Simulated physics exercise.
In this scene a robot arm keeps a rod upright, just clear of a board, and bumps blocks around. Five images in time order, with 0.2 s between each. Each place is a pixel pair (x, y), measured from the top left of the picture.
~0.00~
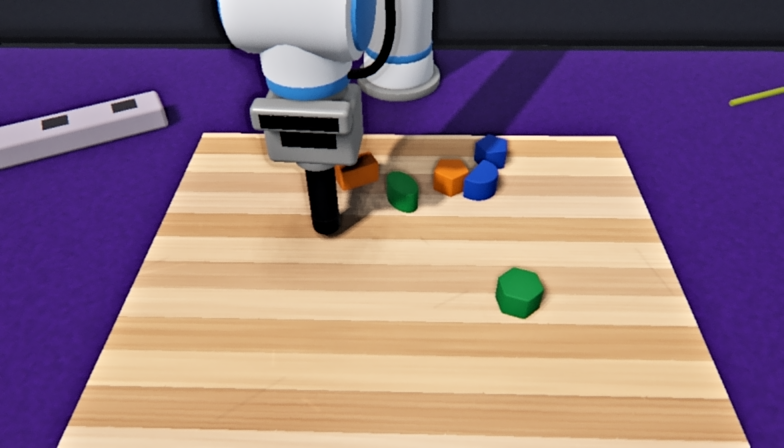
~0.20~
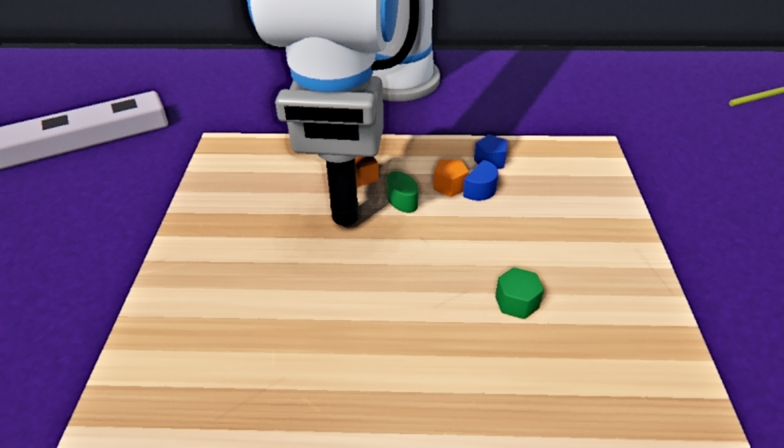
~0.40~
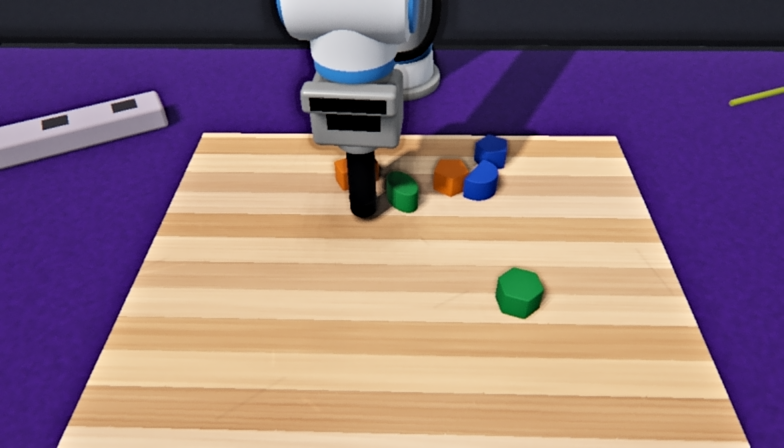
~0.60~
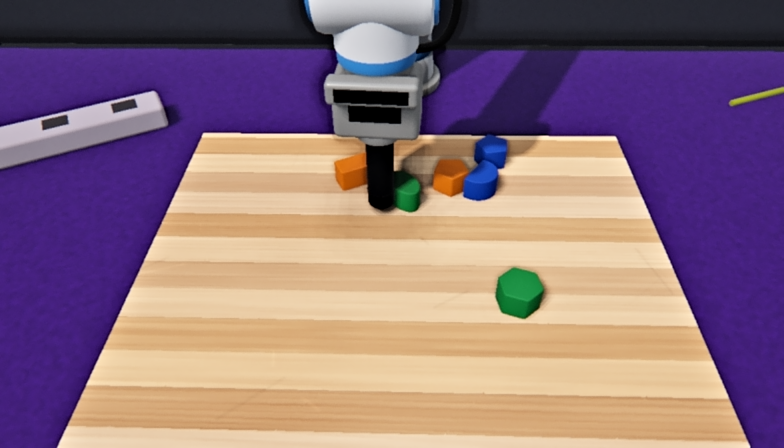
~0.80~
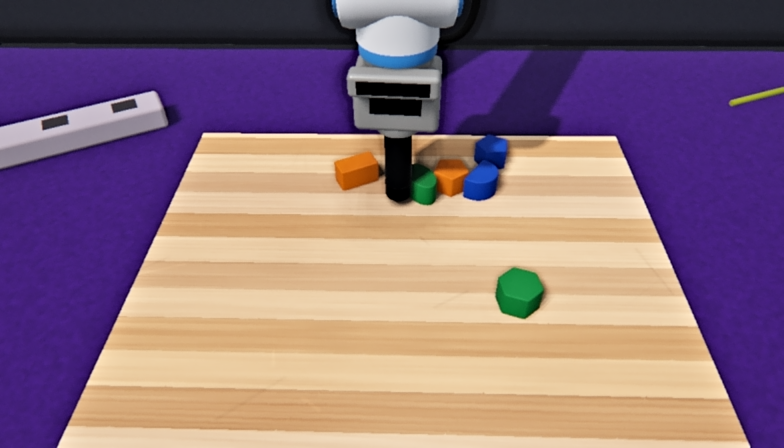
On a light wooden board over a purple surface, a robot arm holds a black rod upright near several orange, green and blue blocks. The rod glides right and slightly away, passing in front of an orange block, then nudges the small green block rightward, close to another orange block.
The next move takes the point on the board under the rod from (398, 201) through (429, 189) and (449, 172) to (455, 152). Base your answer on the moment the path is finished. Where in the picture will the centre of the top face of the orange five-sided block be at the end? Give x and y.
It ends at (506, 150).
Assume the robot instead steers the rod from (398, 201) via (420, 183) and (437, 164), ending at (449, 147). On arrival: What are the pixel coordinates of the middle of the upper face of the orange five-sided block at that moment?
The middle of the upper face of the orange five-sided block will lie at about (487, 157) in the picture.
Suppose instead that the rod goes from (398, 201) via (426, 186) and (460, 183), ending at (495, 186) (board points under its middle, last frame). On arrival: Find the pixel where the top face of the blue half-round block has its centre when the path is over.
Its top face will be centred at roughly (511, 181).
What follows on the original path. One third of the way, rod at (430, 182); green oval block at (447, 159), turned 30° anticlockwise; orange five-sided block at (477, 155), turned 40° clockwise; blue half-round block at (490, 173), turned 15° clockwise; blue five-sided block at (496, 142).
Two thirds of the way, rod at (450, 164); green oval block at (473, 147), turned 15° clockwise; orange five-sided block at (502, 151), turned 50° clockwise; blue half-round block at (492, 173), turned 25° clockwise; blue five-sided block at (513, 135), turned 35° anticlockwise.
At the end, rod at (456, 145); green oval block at (481, 139), turned 50° clockwise; orange five-sided block at (506, 150), turned 70° clockwise; blue half-round block at (492, 173), turned 25° clockwise; blue five-sided block at (515, 134), turned 40° anticlockwise.
